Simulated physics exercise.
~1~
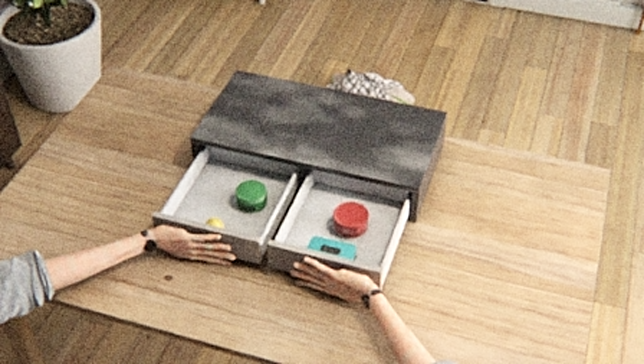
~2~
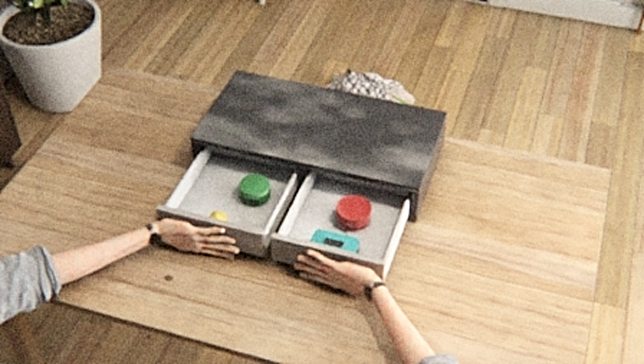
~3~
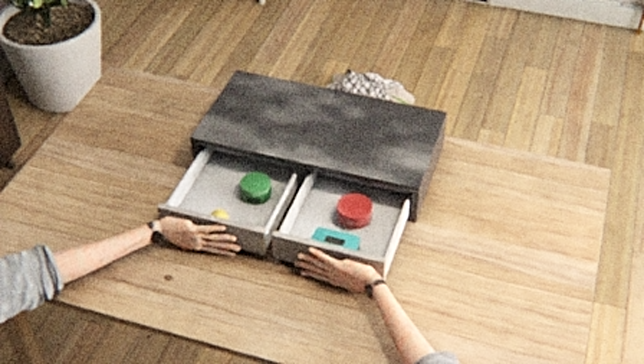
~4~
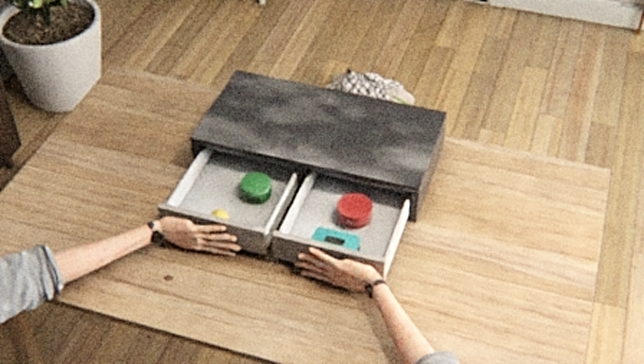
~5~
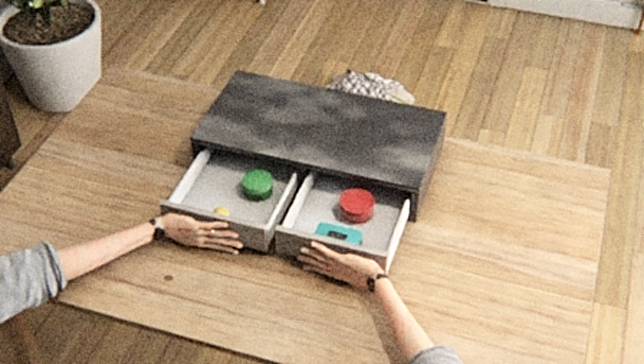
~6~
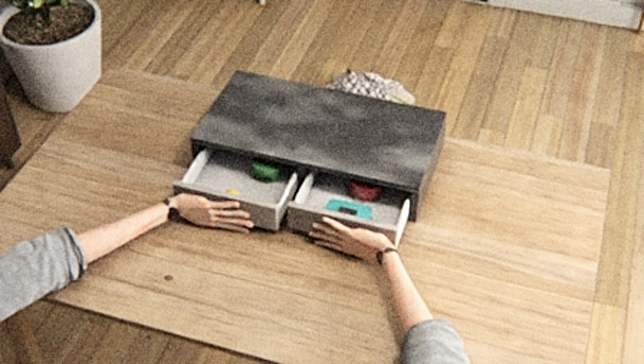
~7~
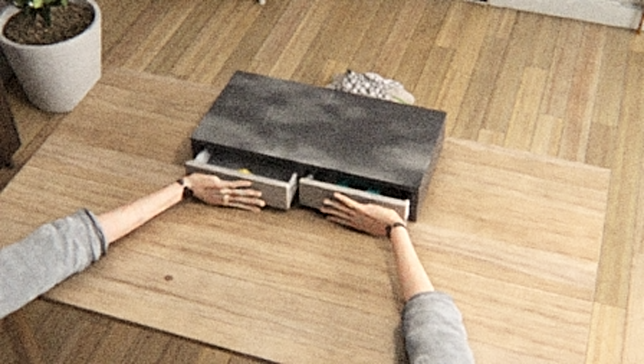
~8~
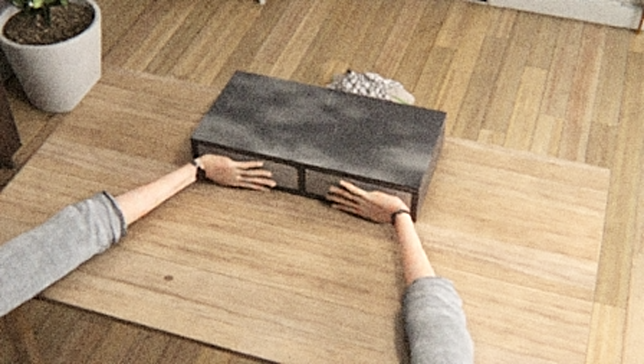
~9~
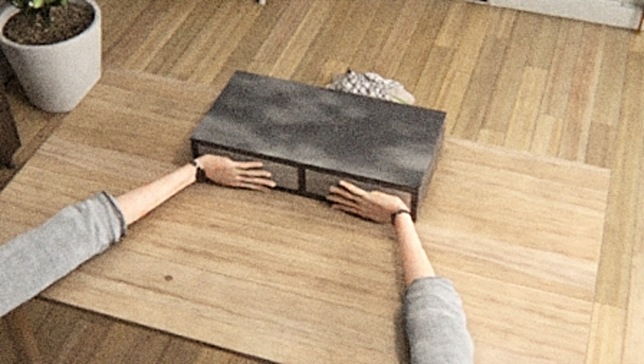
Two hands push both open drawers of the dark chest in until they shut.
